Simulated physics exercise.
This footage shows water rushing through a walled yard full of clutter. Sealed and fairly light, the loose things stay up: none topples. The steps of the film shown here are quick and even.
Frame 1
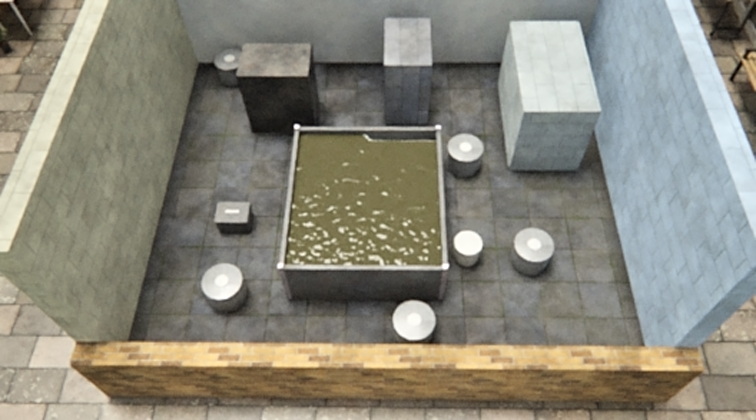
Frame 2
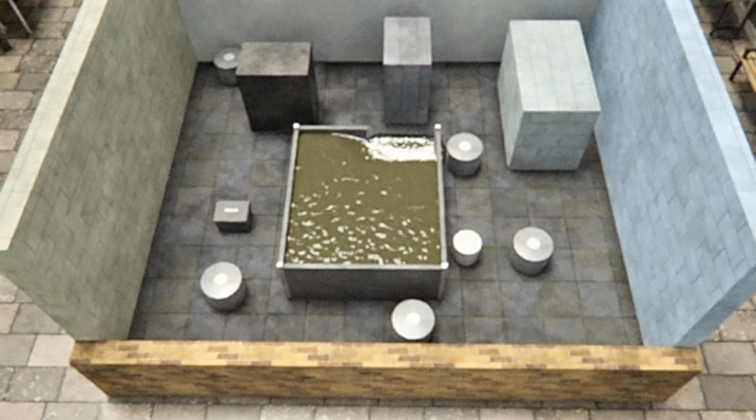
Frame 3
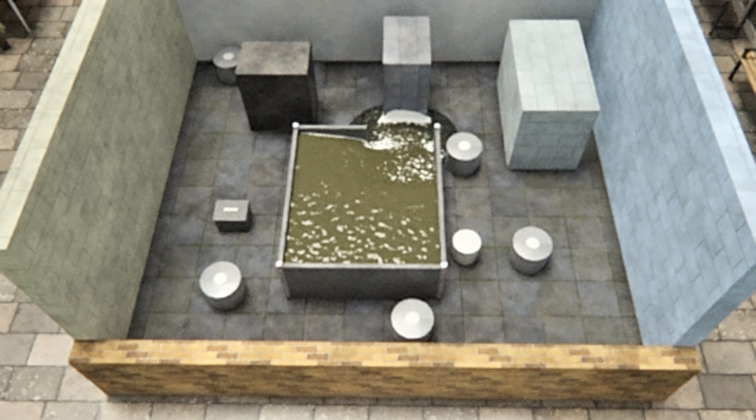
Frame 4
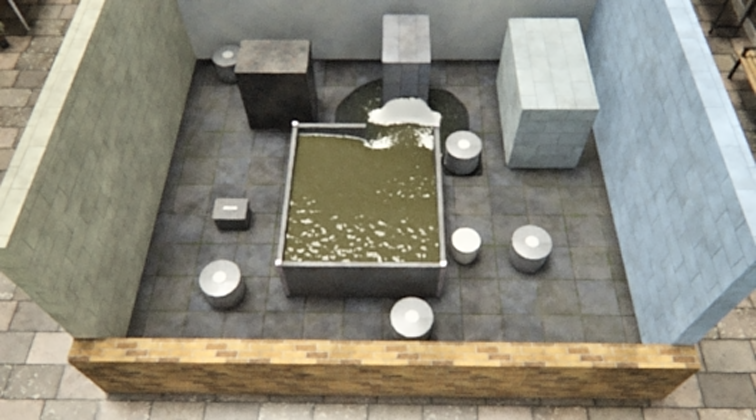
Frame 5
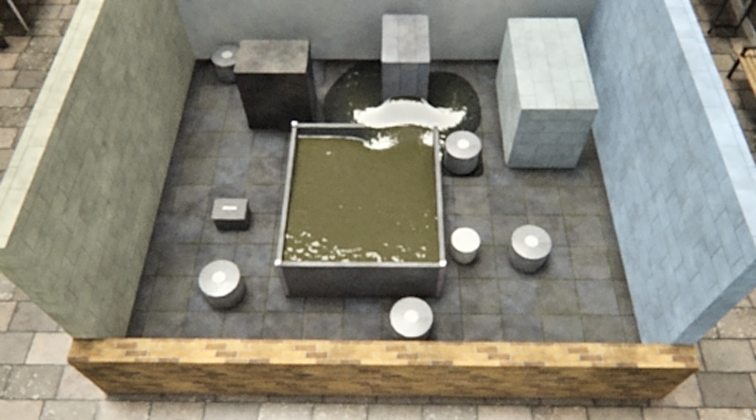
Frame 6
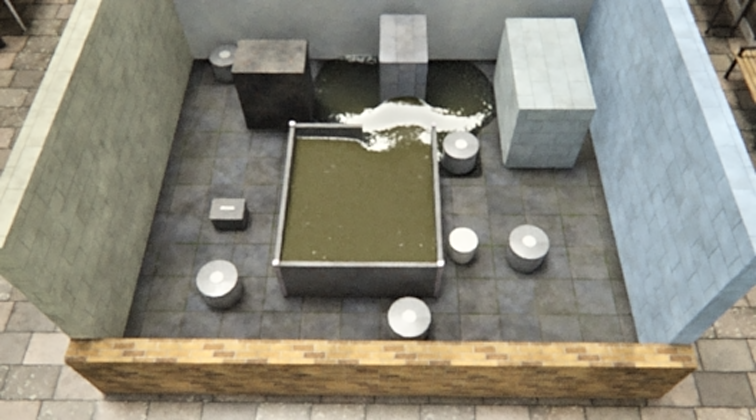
Murky water ripples in a square tank at the centre of a walled yard, then surges over its back edge near the right corner. It pours onto the dark tiles and spreads around the narrow grey block behind, while the surrounding blocks and round tubs stay in place.
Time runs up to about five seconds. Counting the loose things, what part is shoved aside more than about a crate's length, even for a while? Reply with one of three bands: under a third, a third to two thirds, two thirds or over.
A third to two thirds.
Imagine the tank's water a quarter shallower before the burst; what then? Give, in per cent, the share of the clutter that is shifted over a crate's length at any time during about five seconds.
I make it 40 per cent.
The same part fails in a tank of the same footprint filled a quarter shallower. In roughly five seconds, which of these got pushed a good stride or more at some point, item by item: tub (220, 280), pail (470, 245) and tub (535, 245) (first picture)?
Note, listed order: Didn't cover it / covered it / didn't cover it.
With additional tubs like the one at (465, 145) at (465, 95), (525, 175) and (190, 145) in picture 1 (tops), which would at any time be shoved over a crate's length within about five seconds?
Taking them one at a time: Goes the distance; falls short; goes the distance.
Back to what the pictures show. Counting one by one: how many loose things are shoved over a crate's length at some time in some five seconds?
The total is 3.
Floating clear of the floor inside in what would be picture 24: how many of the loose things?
That makes 1.
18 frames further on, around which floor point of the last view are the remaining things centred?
Near (336, 232).
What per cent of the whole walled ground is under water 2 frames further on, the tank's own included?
My estimate is about 30 per cent.
A moment on, 0 of 8 are well off their spots; 0 afloat.
Next, 1 of 8 are well off their spots; 0 afloat.
Later, 3 of 8 are well off their spots; 1 afloat.
In the end, 3 of 8 are well off their spots, and 3 have been at some point; 3 afloat.
